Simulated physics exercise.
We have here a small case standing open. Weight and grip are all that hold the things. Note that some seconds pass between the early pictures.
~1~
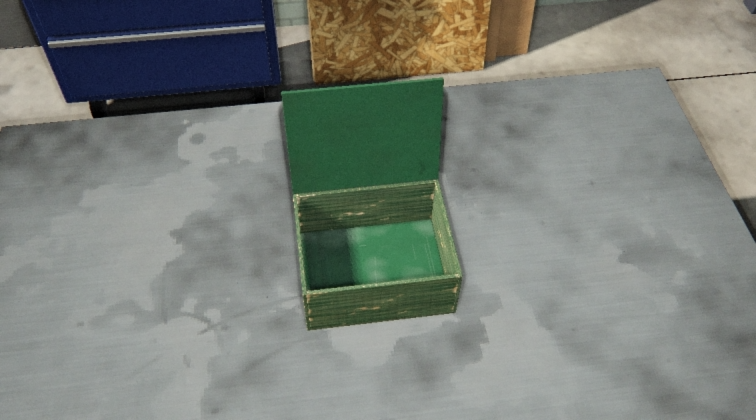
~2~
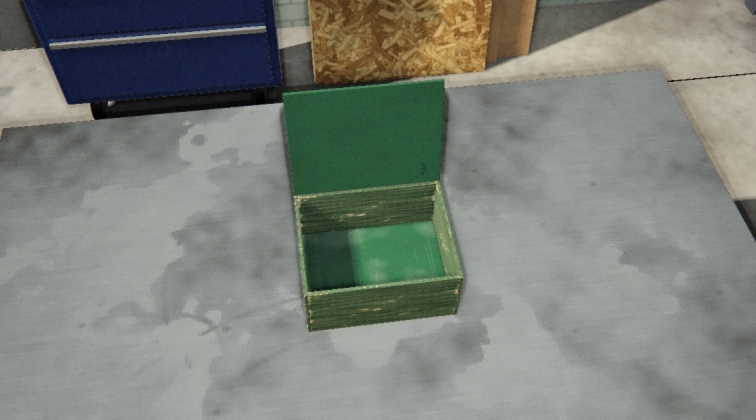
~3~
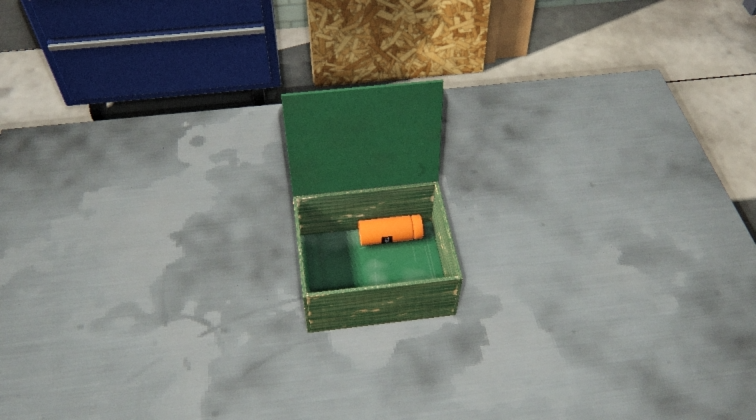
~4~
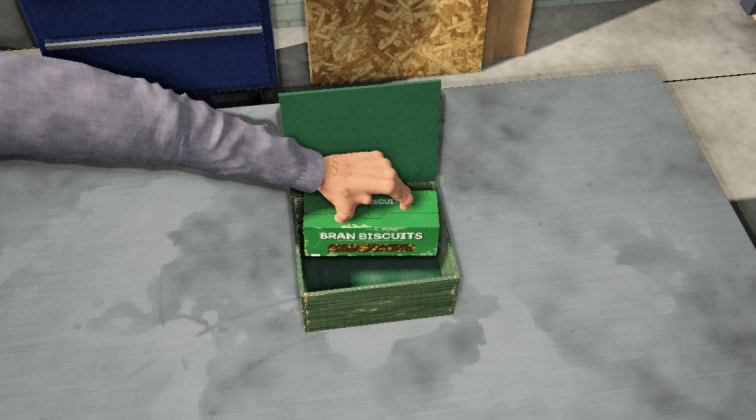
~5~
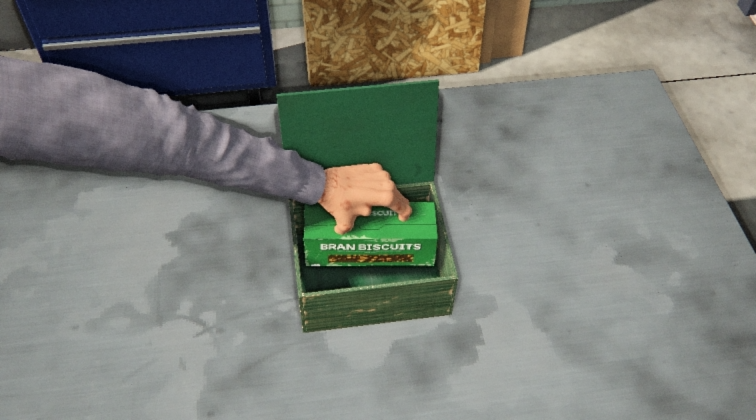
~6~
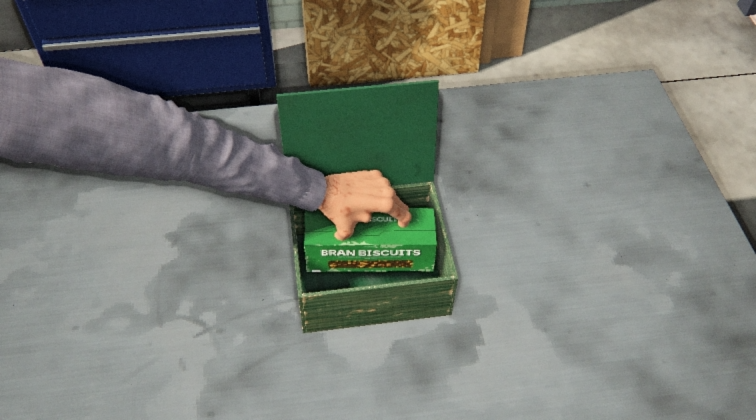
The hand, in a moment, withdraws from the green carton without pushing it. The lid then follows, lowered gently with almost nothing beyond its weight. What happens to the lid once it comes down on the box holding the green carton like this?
It comes down fully.
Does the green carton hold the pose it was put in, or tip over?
By the end it has kept its angle.
Then, 1.10 s after the last picture, lid starting down; green carton slid a little near (370, 256).
Then, 1.60 s after the last picture, lid 57° above the rim; green carton slid a little near (370, 256).
Then, 2.00 s after the last picture, lid 10° above the rim; green carton slid a little near (370, 256).
At rest, lid shut; moved from the start, green carton; orange shaker in place. Seen from the same camera at the end, green carton near (370, 256).
